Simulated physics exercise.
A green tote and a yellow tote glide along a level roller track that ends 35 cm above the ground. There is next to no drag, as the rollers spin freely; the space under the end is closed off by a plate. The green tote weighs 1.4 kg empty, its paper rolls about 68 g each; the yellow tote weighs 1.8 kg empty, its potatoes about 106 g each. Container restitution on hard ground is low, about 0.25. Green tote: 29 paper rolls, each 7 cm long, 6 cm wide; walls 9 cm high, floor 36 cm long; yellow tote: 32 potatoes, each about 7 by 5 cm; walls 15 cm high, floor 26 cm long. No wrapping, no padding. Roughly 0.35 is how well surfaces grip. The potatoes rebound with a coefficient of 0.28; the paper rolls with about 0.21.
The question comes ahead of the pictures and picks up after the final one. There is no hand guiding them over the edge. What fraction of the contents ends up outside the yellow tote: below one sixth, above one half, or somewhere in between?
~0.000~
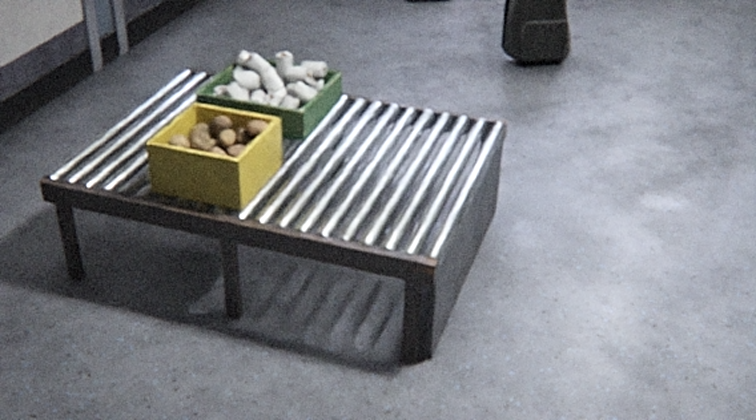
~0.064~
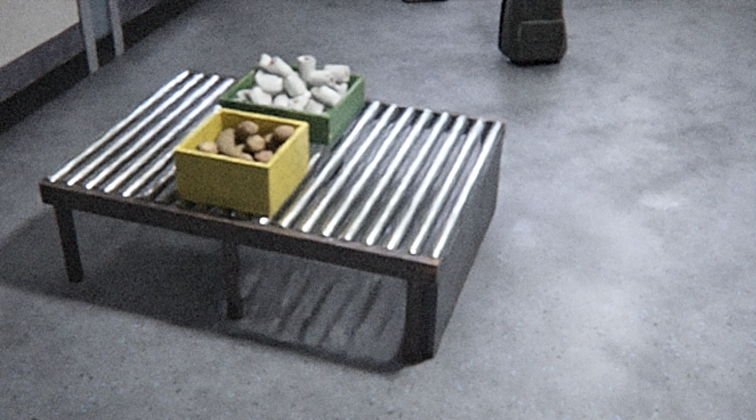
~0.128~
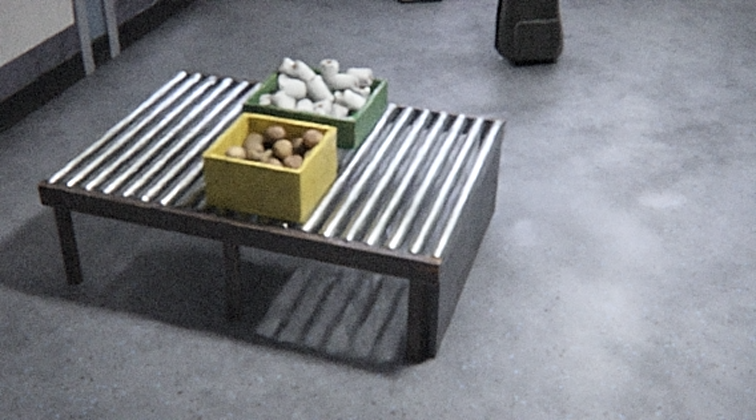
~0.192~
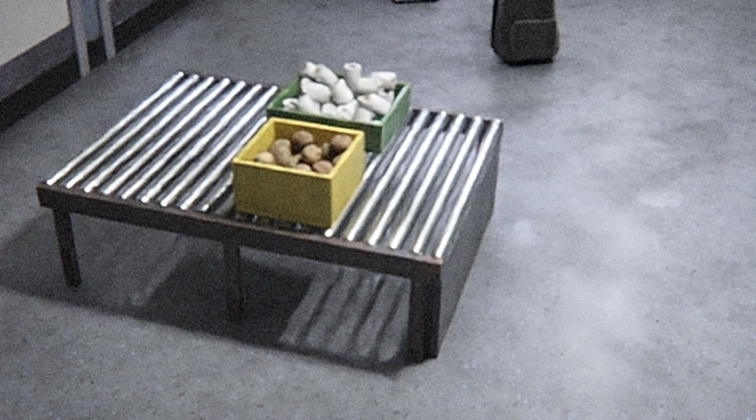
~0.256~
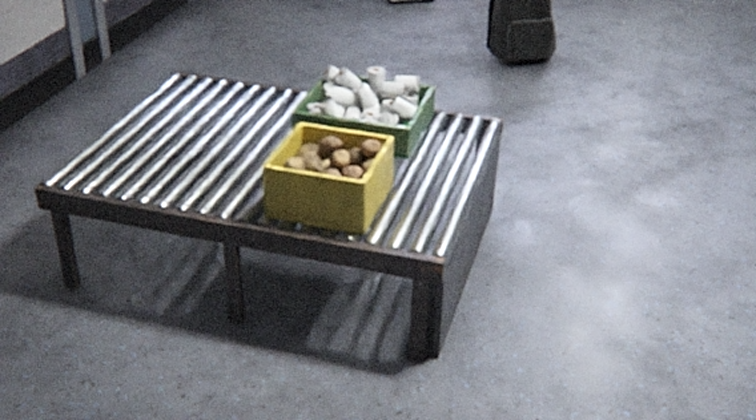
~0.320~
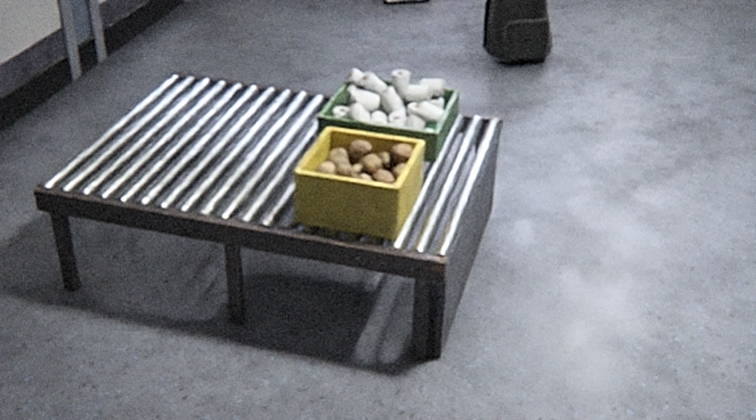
My guess: The escaped share stays under a sixth.
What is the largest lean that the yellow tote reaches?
Peak lean: Roughly 35°.
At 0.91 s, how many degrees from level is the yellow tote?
Tilt: Around 0 degrees.
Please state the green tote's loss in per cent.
Loss for the green tote - 0 per cent.
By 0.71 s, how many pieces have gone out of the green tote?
Green tote - about 0 out by that time.
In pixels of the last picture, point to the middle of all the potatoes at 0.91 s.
I'd say near (614, 329).
After 0.40 s, the front runs out over the edge.
After 0.71 s, the green tote leans 11° with 0 of 29 out and the yellow tote leans 19° with 0 of 32 out.
After 0.91 s, the green tote leans 10° with 0 of 29 out and the yellow tote is level with 0 of 32 out.
After 1.26 s, the green tote is level with 1 of 29 out and the yellow tote is level with 0 of 32 out.
When it is over (at 1.50 s), the green tote is level with 1 of 29 out and the yellow tote is level with 0 of 32 out. Asked share, 0 of 32, 0 per cent.
